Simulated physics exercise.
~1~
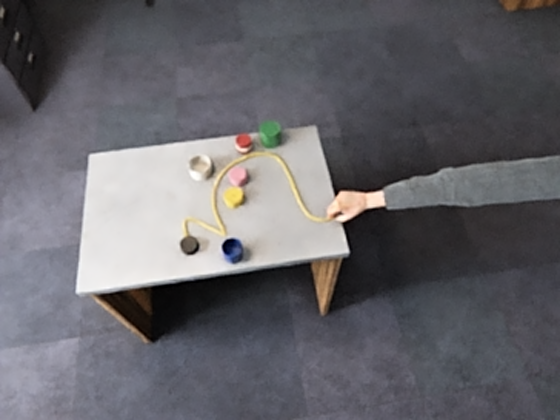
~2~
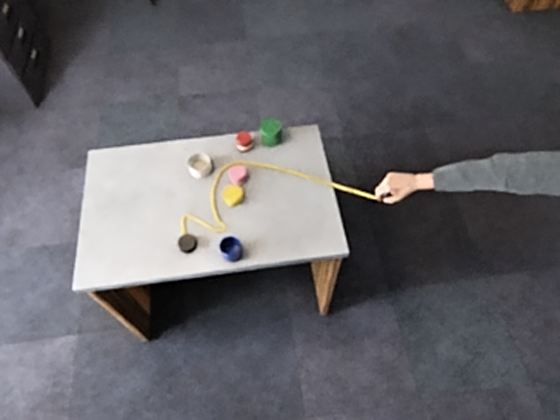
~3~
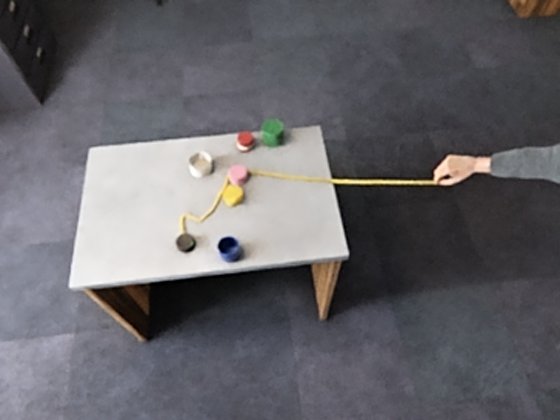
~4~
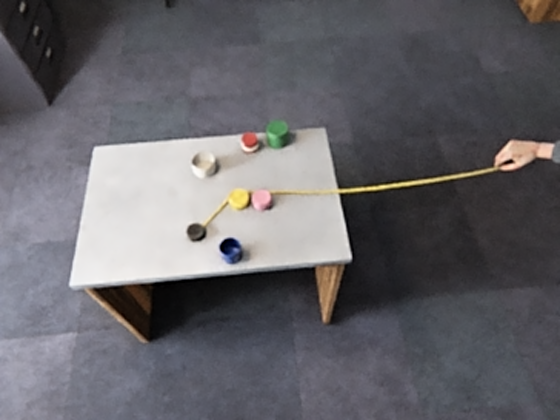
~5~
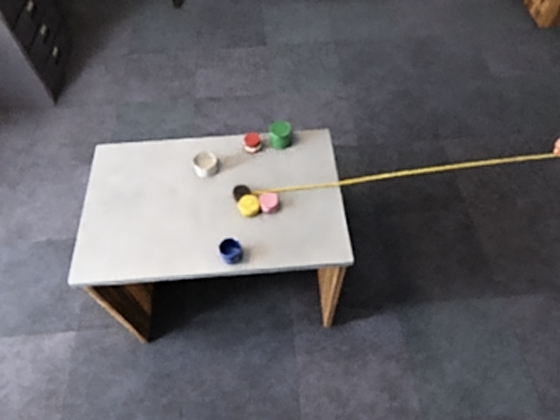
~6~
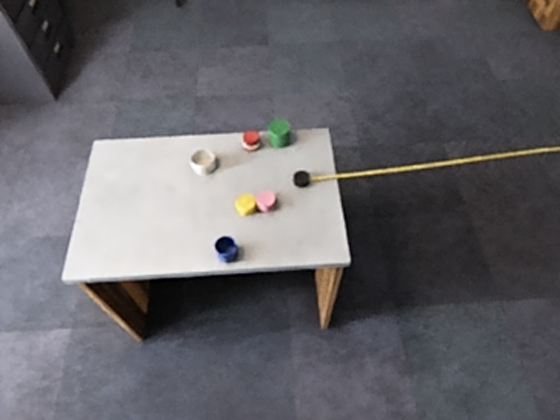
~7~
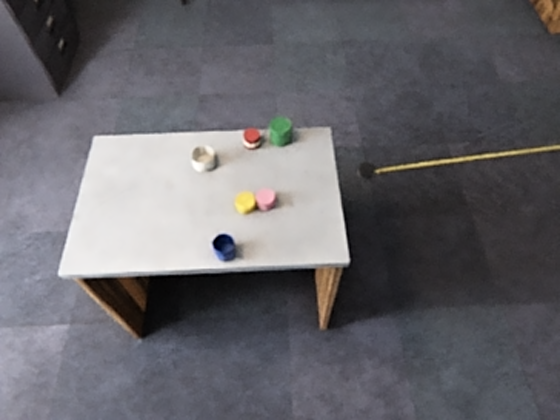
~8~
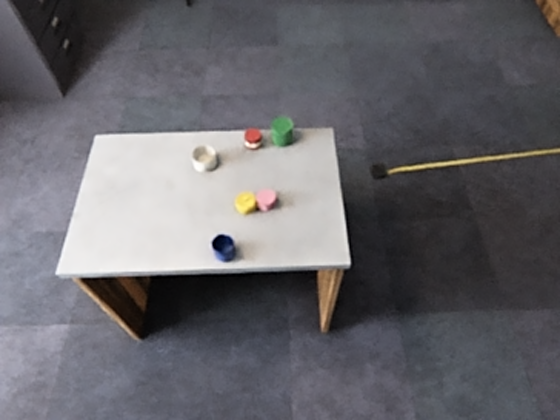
A hand pulls a yellow cord rightwards, shifting pink and yellow tubs and dragging a black base off the table.
